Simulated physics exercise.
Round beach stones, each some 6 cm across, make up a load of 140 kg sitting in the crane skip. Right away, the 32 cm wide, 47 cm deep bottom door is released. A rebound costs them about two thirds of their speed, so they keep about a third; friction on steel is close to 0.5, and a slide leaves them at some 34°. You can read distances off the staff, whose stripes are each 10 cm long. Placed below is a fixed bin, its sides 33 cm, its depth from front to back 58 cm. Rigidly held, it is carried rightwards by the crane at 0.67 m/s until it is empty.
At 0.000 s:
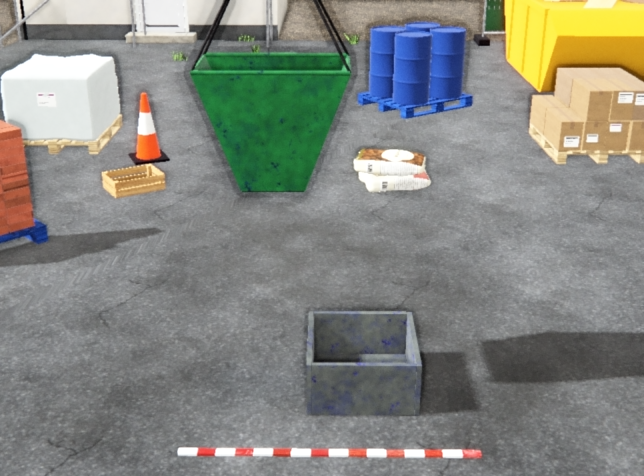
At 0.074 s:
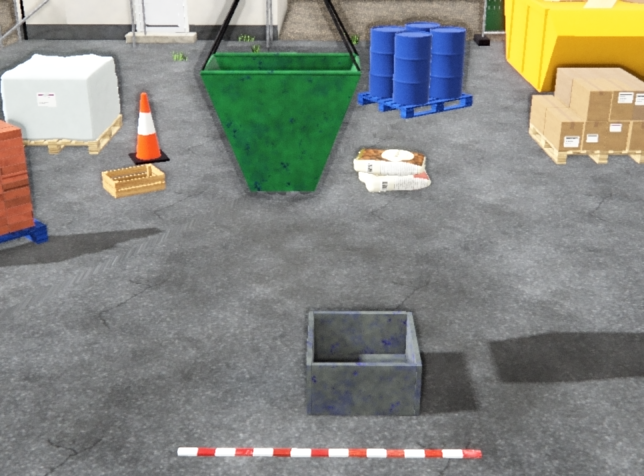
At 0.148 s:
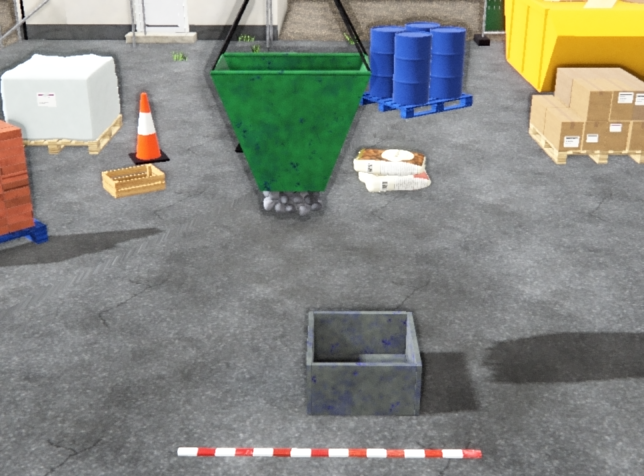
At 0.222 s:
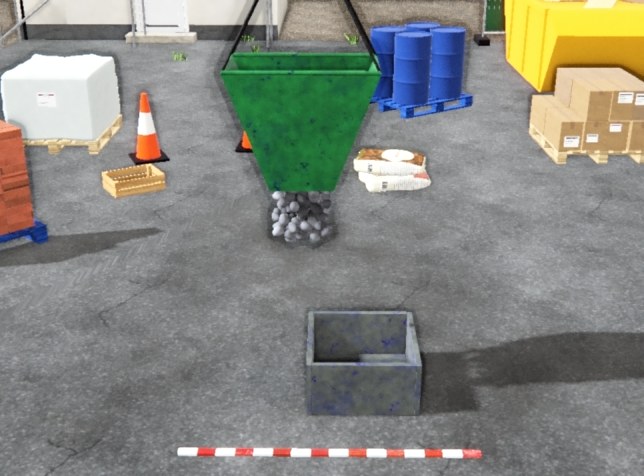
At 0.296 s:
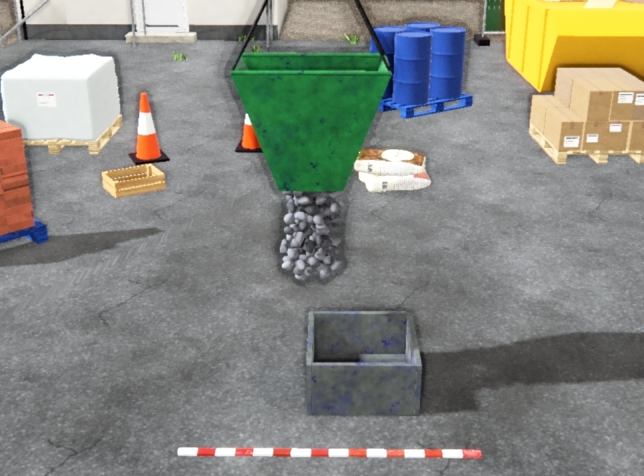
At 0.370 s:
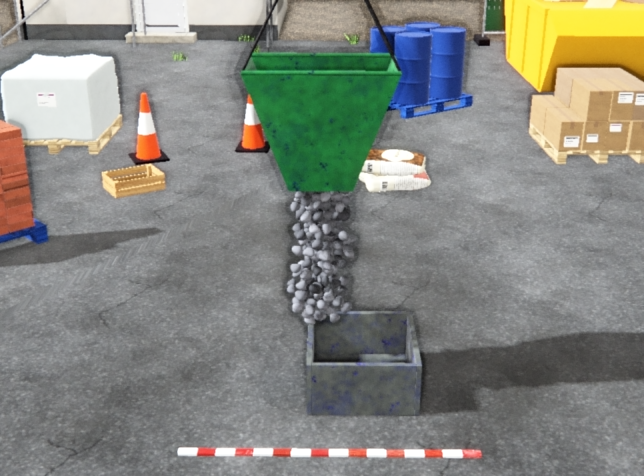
Green crane skip drifting slowly right across a paved yard, releasing a lengthening stream of round grey stones above an open box.
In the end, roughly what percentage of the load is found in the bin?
Roughly 94 % of the load is found there.
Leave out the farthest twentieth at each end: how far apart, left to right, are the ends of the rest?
It spans roughly 50 centimetres.
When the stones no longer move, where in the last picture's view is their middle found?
I'd point to somewhere near (368, 359).
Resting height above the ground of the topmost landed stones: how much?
38 cm.
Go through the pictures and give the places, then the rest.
In the first frame, the outlet is at (273, 182); nothing has dropped yet.
In the second frame, the outlet is at (282, 182); 5 % is out.
The third frame shows outlet at (292, 182), the stream shows down to (291, 197); 87 % still inside.
The fourth frame shows outlet at (302, 182), the stream shows down to (299, 224); 76 % still inside.
The fifth frame shows outlet at (311, 182), the stream shows down to (308, 259); 64 % still inside.
The sixth frame shows outlet at (321, 182), the stream shows down to (316, 302); 51 % still inside.
After 0.7 s, 0 % in the crane skip, 2 % falling or lying left of the bin, 98 % falling or lying in the bin; the stones farthest right are at (405, 362).
After 1.1 s, 0 % in the crane skip, 2 % falling or lying left of the bin, 94 % falling or lying in the bin, 4 % falling or lying beside or right of the bin; the stones farthest right are at (455, 347).
After 1.7 s, 0 % in the crane skip, 2 % falling or lying left of the bin, 94 % falling or lying in the bin, 5 % falling or lying beside or right of the bin; the stones farthest right are at (562, 385).
After 2.6 s, 0 % in the crane skip, 2 % falling or lying left of the bin, 94 % falling or lying in the bin, 5 % falling or lying beside or right of the bin; the stones farthest right are at (580, 387).
After 4.5 s, 0 % in the crane skip, 2 % left of the bin, 94 % in the bin, 5 % beside or right of the bin; the stones farthest right are at (580, 387).
